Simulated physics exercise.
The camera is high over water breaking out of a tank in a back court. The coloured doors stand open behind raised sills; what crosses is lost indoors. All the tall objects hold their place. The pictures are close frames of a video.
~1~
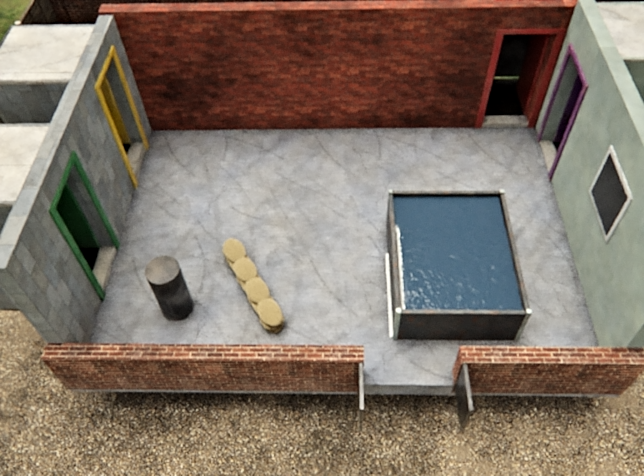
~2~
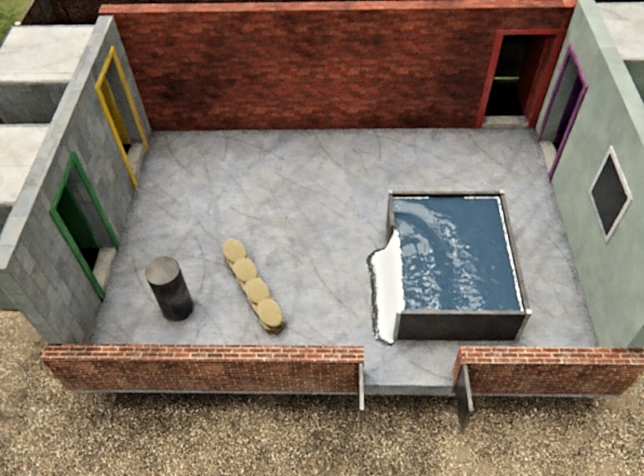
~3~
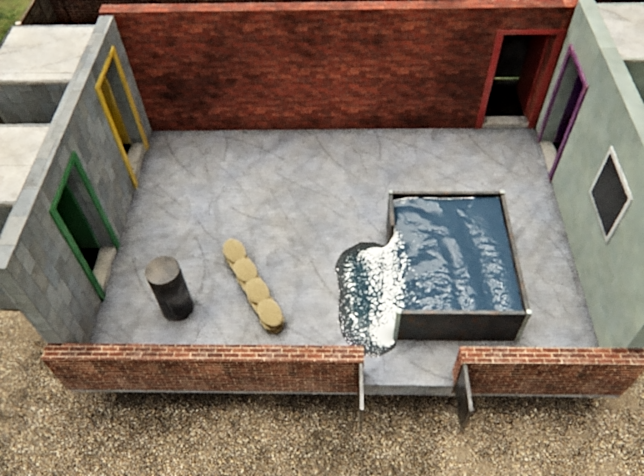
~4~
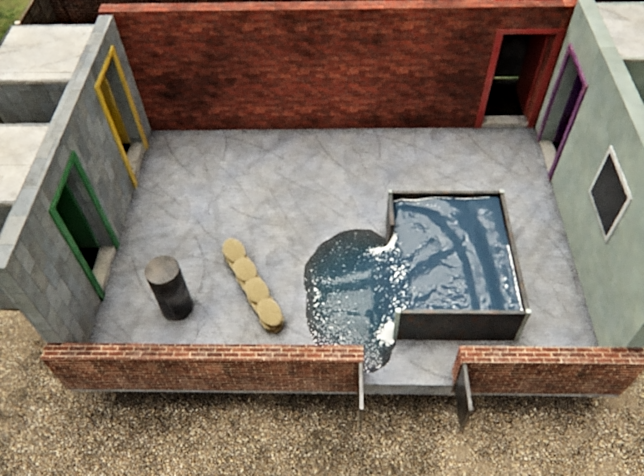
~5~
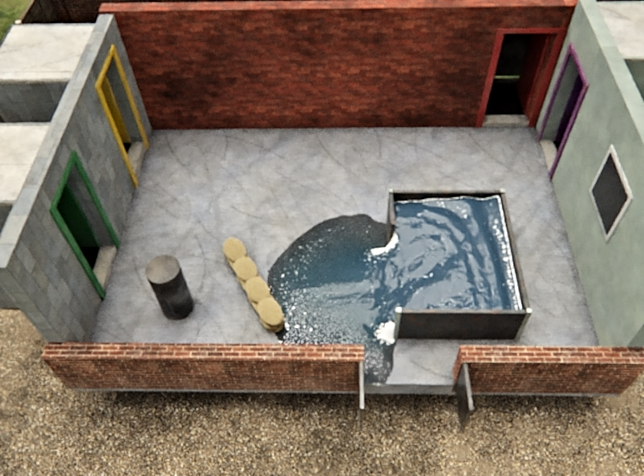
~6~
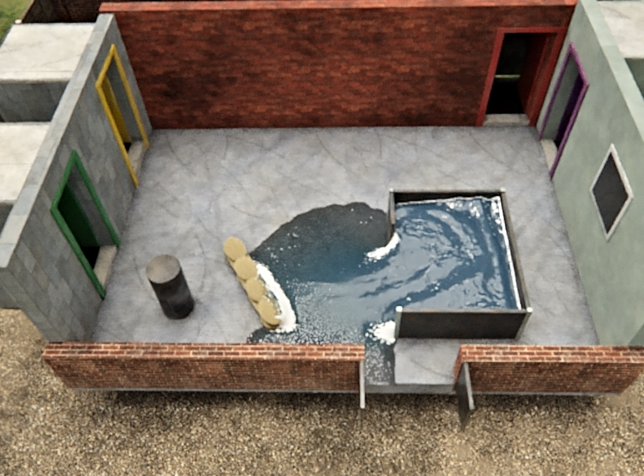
In the video, water breaks out of the left side of a tank in a walled court with coloured doors, spreads leftward across the grey floor, and reaches a slanted row of round tan posts, foaming white along them.
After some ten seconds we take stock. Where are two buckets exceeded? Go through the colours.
The purple door lets in a lot; the green door admits no more than that; the red door admits no more than that; the yellow door admits no more than that.
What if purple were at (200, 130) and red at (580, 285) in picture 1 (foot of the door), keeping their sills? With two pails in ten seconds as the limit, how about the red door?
Then: The red one stays under.
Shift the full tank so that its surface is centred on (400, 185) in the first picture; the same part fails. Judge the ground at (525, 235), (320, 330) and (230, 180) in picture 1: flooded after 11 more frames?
In turn: Free of water, wet, wet.
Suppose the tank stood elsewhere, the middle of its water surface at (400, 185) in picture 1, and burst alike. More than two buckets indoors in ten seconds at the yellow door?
One by one: The yellow one passes that mark.
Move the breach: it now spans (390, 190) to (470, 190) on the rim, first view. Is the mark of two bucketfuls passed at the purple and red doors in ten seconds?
One by one: Purple door is over, red door takes more.
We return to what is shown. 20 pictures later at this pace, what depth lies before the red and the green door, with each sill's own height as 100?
About 0 and 70 per cent.
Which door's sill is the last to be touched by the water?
I say the door marked purple.
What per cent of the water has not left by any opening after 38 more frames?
Close to 98 %.
A moment on, water covers 30 % of the floor; the purple door not reached, the green door not reached, the red door not reached, the yellow door not reached.
Next, water covers 50 % of the floor; the purple door not reached, the green door not reached, the red door not reached, the yellow door wet at the sill, nothing in.
Then, water covers 60 % of the floor; the purple door not reached, the green door wet at the sill, nothing in, the red door not reached, the yellow door wet at the sill, nothing in.
Later, water covers 75 % of the floor; the purple door not reached, the green door wet at the sill, nothing in, the red door wet at the sill, nothing in, the yellow door under two buckets in.
In the end, water covers 95 % of the floor; the purple door over two buckets in, the green door wet at the sill, nothing in, the red door wet at the sill, nothing in, the yellow door under two buckets in.
